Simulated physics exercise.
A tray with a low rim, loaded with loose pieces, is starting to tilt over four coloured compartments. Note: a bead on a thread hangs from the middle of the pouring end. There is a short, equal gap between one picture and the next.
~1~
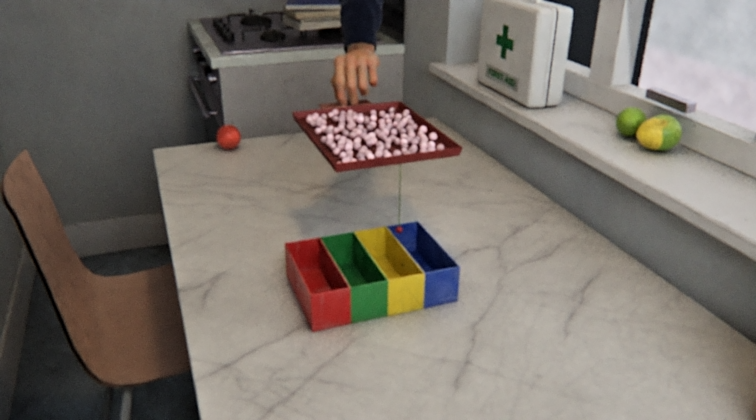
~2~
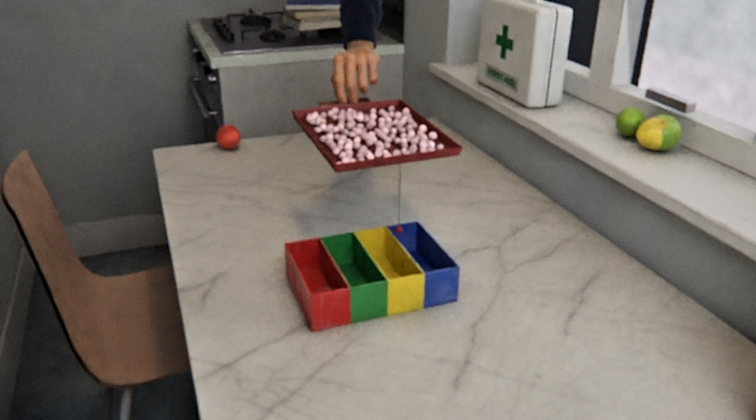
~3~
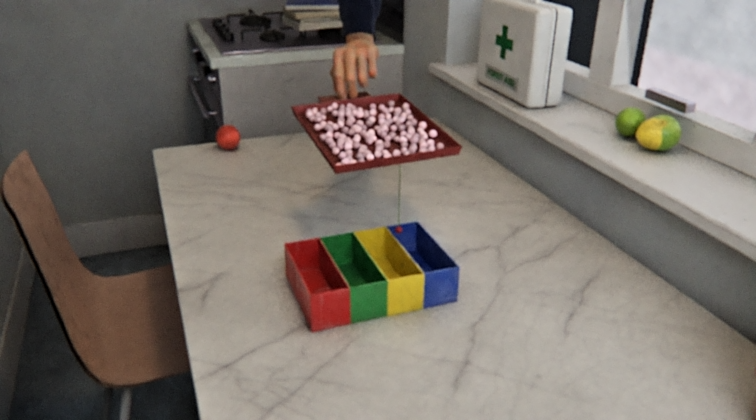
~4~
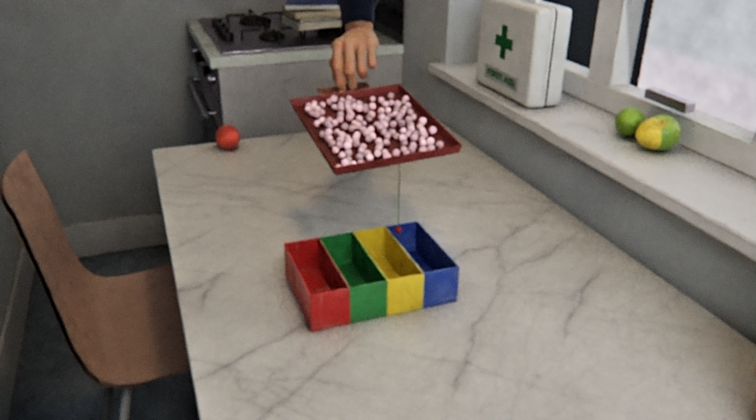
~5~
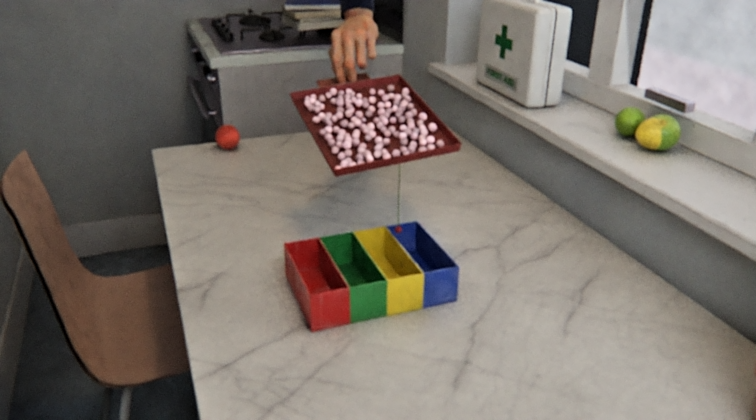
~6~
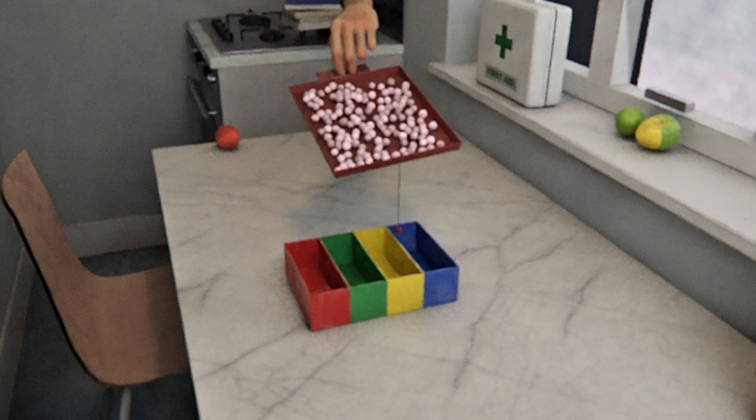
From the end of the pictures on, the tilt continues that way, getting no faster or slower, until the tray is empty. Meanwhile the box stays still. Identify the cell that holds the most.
The green cell holds the most.
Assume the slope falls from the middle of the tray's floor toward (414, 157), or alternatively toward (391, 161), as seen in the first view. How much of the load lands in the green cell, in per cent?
Lab note: Try one about 0 %, try two 20 %.
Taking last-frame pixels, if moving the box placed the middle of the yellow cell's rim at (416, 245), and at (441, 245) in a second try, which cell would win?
The first position gives the red one, and the second gives the red one.
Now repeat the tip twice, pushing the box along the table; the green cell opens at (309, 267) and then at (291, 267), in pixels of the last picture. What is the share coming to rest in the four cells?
Some 90 percent, followed by some 80 percent.
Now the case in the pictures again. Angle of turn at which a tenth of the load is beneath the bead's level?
Roughly 70 degrees.
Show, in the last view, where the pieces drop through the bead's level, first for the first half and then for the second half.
For the early half I get (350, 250), and for the late half (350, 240).
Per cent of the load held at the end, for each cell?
Approximate shares in per cent - red cell 20, green cell 60, yellow cell 20, blue cell 0.
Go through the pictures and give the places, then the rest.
Corners of the pouring end (336, 163) and (460, 147), level; middle of the load (364, 136), sugar pearls; bead on its thread (399, 230); red cell (331, 306); green cell (369, 298); yellow cell (406, 291); blue cell (442, 284), in the first frame.
Corners of the pouring end (336, 163) and (459, 147), level; middle of the load (364, 136), in the second frame.
Corners of the pouring end (336, 165) and (459, 146), tipped barely, lowest at the left corner; middle of the load (364, 133), in the third frame.
Corners of the pouring end (335, 167) and (459, 144), tipped a little, lowest at the left corner; middle of the load (363, 130), in the fourth frame.
Corners of the pouring end (335, 168) and (459, 143), tipped a little, lowest at the left corner; middle of the load (363, 127), in the fifth frame.
Corners of the pouring end (335, 170) and (459, 142), tipped clearly, lowest at the left corner; middle of the load (362, 126), almost all on the move; red cell (330, 306); green cell (369, 298); yellow cell (405, 291); blue cell (441, 284), in the sixth frame.
Just after the last frame, tray tipped steeply; almost all on the tray; just a few in the red cell; just a few in the green cell; just a few falling or outside the box.
A moment on, tray tipped right over; about a tenth on the tray; roughly half in the green cell; about a tenth in the yellow cell; about a tenth in the red cell; just a few in the blue cell; about a tenth falling or outside the box.
Further on, tray tipped past a quarter turn; roughly half in the green cell; roughly a quarter in the yellow cell; about a tenth in the red cell; just a few in the blue cell; about a tenth falling or outside the box.
When it is over, tray tipped past a quarter turn; roughly half in the green cell; roughly a quarter in the yellow cell; about a tenth in the red cell; just a few in the blue cell; about a tenth outside the box.
